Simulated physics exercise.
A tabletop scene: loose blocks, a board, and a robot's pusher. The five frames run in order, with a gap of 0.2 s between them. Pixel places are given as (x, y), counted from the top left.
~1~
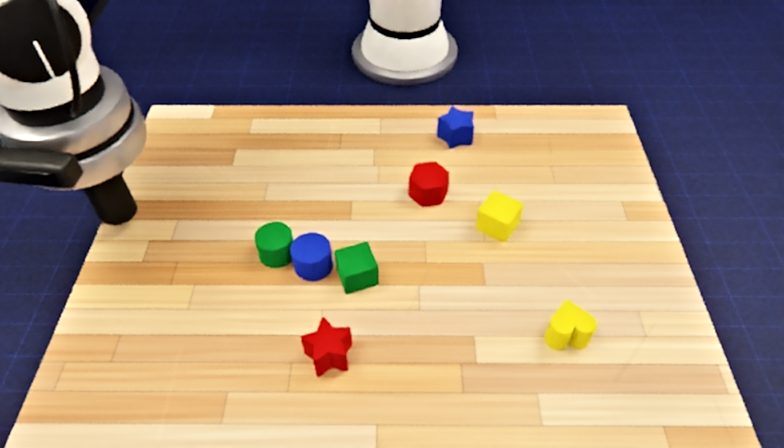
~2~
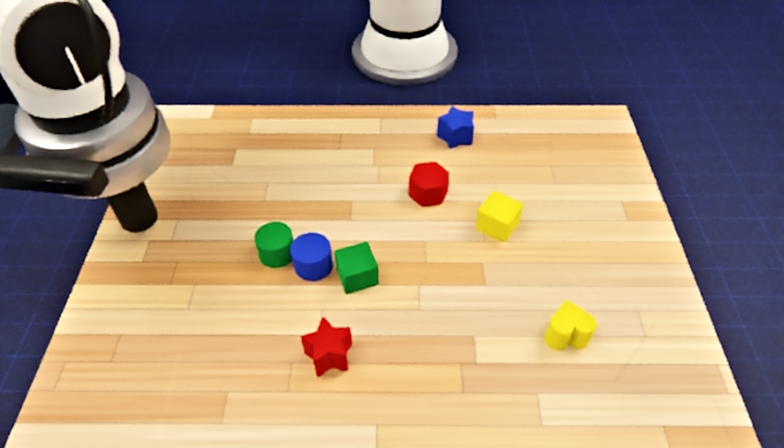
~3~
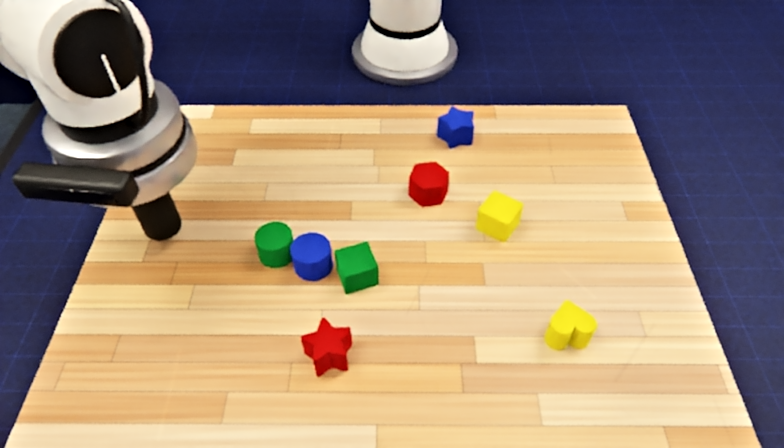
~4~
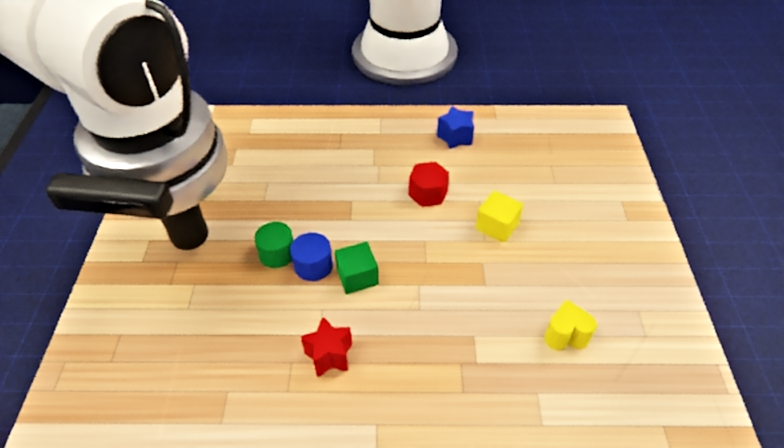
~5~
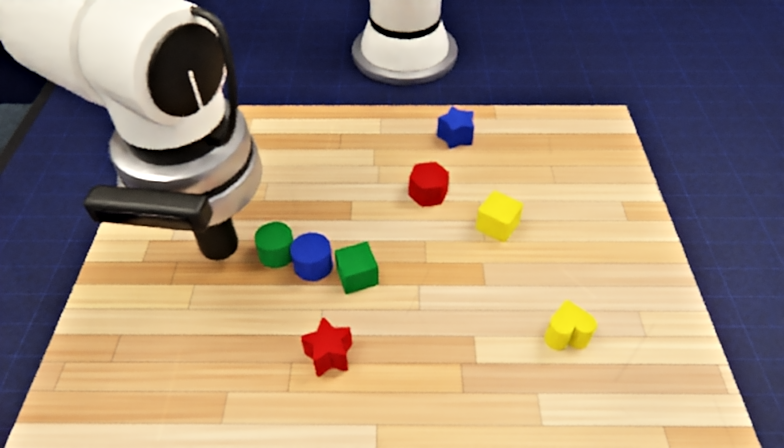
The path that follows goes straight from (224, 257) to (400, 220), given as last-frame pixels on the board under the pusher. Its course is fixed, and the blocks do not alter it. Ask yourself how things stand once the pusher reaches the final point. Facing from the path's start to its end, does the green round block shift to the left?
In short: No.
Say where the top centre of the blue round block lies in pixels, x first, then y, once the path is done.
At the end it should sit near (353, 253).
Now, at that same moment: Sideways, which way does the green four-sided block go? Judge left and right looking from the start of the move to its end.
The answer is right.
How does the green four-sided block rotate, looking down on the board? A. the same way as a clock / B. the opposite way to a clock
Answer: B.
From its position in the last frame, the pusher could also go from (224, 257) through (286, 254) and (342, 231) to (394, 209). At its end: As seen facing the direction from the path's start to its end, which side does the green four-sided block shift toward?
Sideways, to the right.
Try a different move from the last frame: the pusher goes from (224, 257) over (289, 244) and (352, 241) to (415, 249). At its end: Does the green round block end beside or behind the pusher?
Going by the path, no.
The first path, step by step. One third of the way, pusher (283, 234); green round block (318, 227); blue round block (341, 251); green four-sided block (377, 269).
Two thirds of the way, pusher (342, 222); green round block (376, 223); blue round block (353, 253); green four-sided block (380, 275), turned 30° anticlockwise.
At the end, pusher (400, 210); green round block (415, 227); blue round block (353, 253); green four-sided block (380, 275), turned 30° anticlockwise; red six-sided block not moved.
